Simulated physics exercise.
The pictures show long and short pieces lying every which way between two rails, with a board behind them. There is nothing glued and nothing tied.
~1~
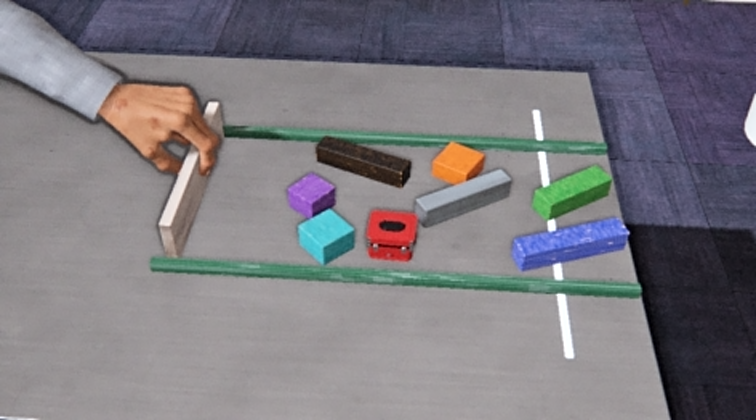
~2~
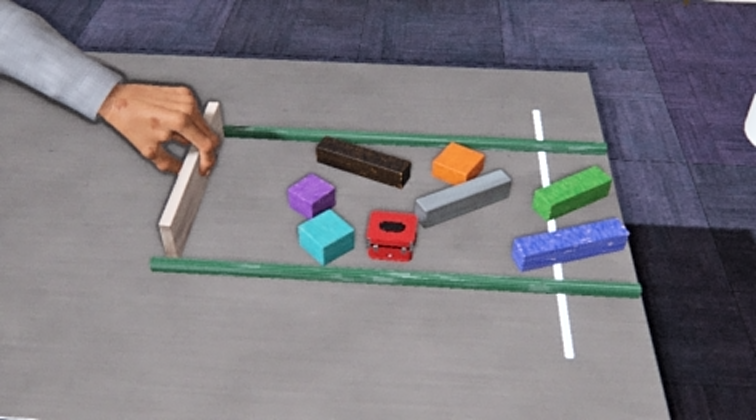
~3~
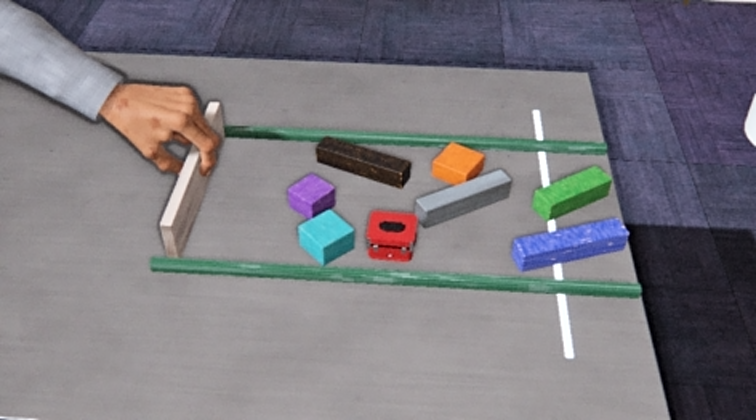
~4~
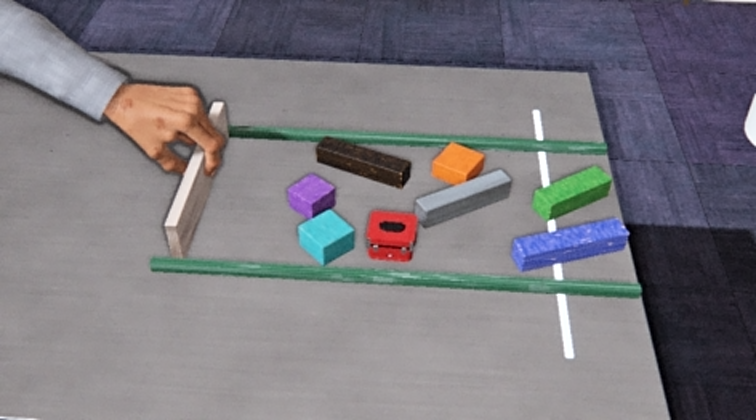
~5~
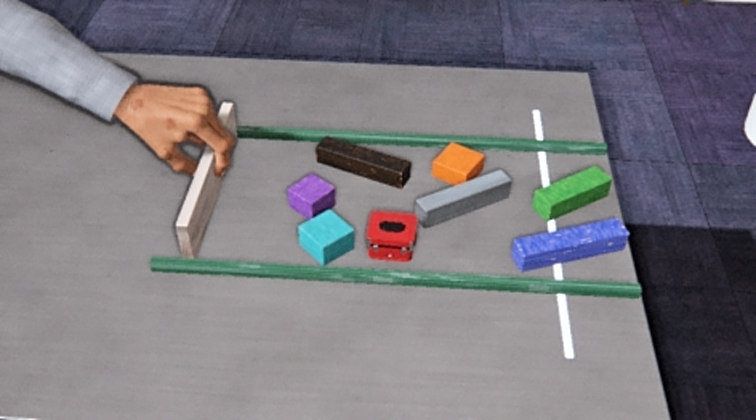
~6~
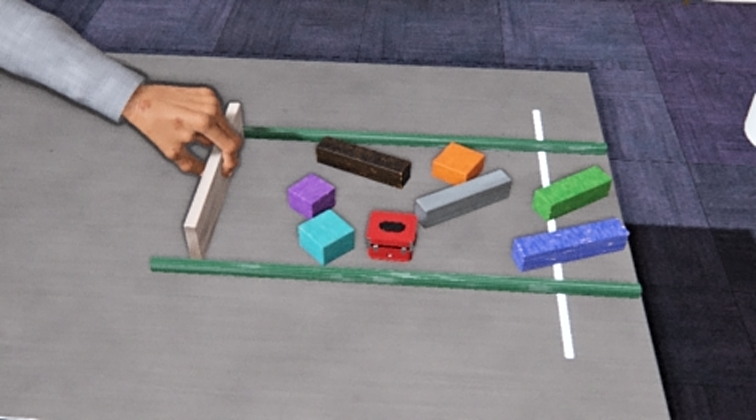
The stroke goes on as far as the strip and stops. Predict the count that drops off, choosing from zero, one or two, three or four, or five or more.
The ones that fall? One or two of them, I think.
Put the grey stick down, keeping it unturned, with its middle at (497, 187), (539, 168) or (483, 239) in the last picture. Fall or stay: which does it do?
Result per try, in order: Toppled; toppled; toppled.
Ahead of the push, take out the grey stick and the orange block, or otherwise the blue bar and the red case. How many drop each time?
You'd get 2 in the first case and 1 in the second one.
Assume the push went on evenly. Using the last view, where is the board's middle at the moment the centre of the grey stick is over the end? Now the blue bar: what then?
Estimated middle: (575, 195), and (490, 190) for the other.
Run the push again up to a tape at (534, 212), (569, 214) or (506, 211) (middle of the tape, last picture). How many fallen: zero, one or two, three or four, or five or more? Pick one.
Taking the three tapes one at a time, the answers are 1 or 2, then either three or four, then one or two.
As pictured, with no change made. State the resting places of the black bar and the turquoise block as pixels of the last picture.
For the black bar it's (582, 181), and for the turquoise block it's (580, 264).
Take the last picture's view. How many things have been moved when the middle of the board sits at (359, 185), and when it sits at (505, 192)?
By then 4, and later 8.
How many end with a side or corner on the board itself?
My count gives 4.
Soon after, none off yet; green bar at rest near (572, 193); blue bar at rest near (570, 245); grey stick at rest near (464, 199).
At rest, the number that fall off is one or two; fallen, blue bar and green bar.
